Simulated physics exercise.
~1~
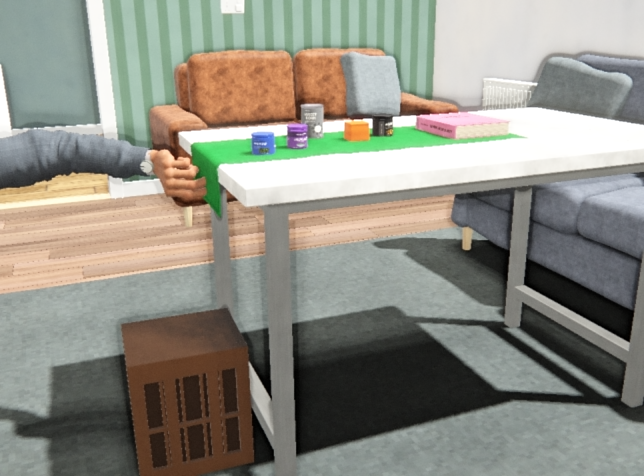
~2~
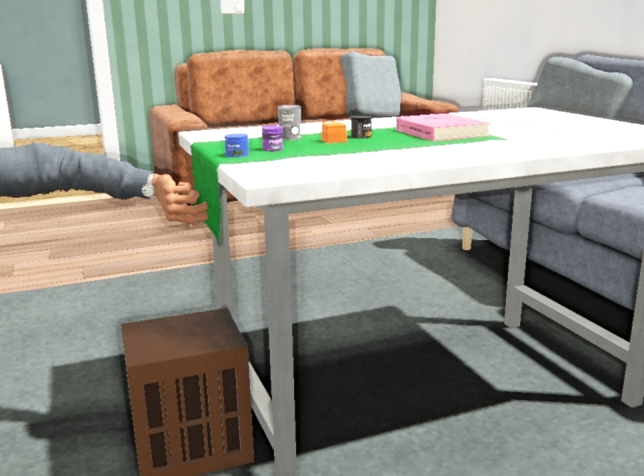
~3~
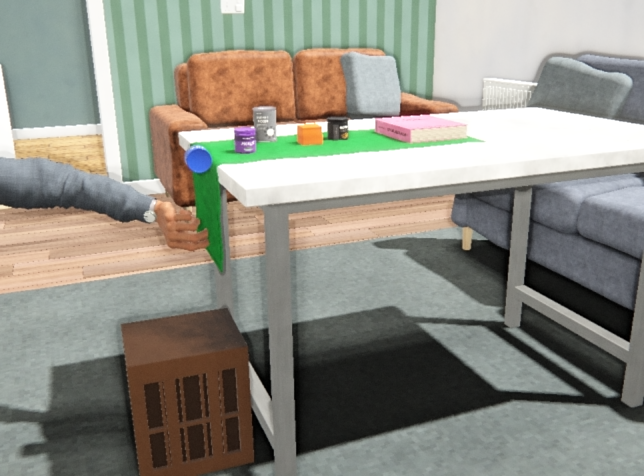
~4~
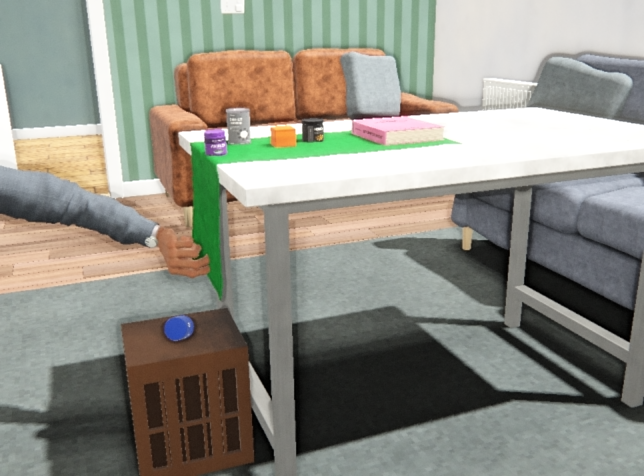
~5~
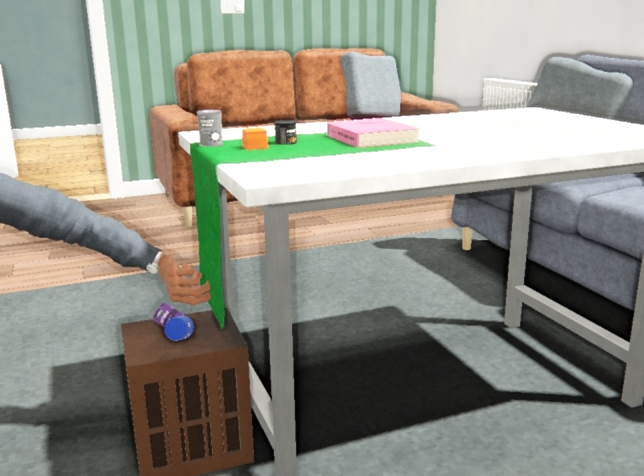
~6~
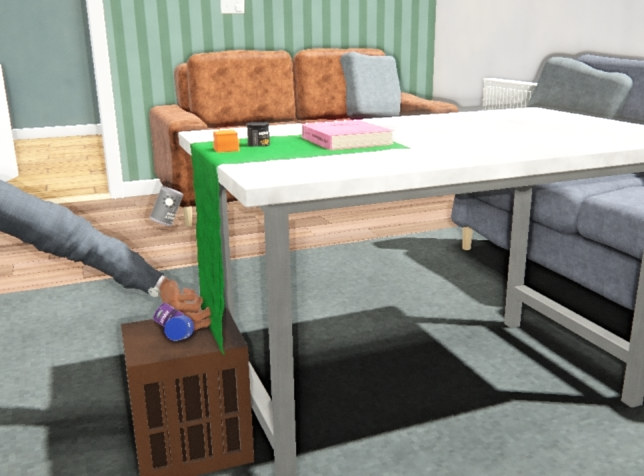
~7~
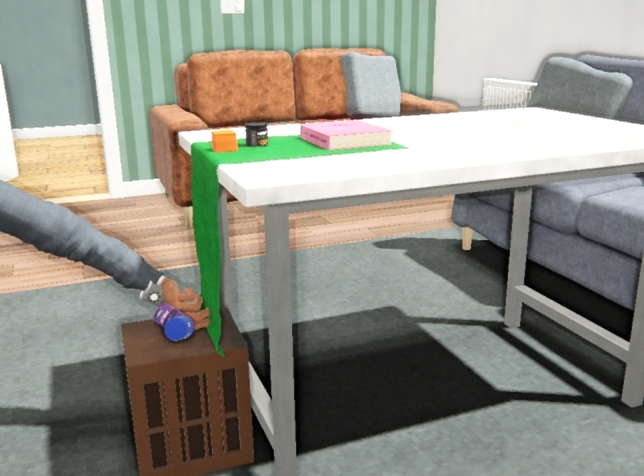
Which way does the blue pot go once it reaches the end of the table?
It goes down, dropping off the table's left end onto the top of the brown crate.
A green scarf slides left along a white table in a living room, seen from a still view in front, with a brown crate below the table's left end and sofas behind. A hand at the left draws the hanging end down, carrying along blue and purple pots, a grey can, an orange cube, a dark jar and a pink book. The blue pot tips off first and lands on the crate, then the purple pot drops beside it. The grey can falls last, upside down. The hem stops at the crate, with the cube, jar and book still on the table.
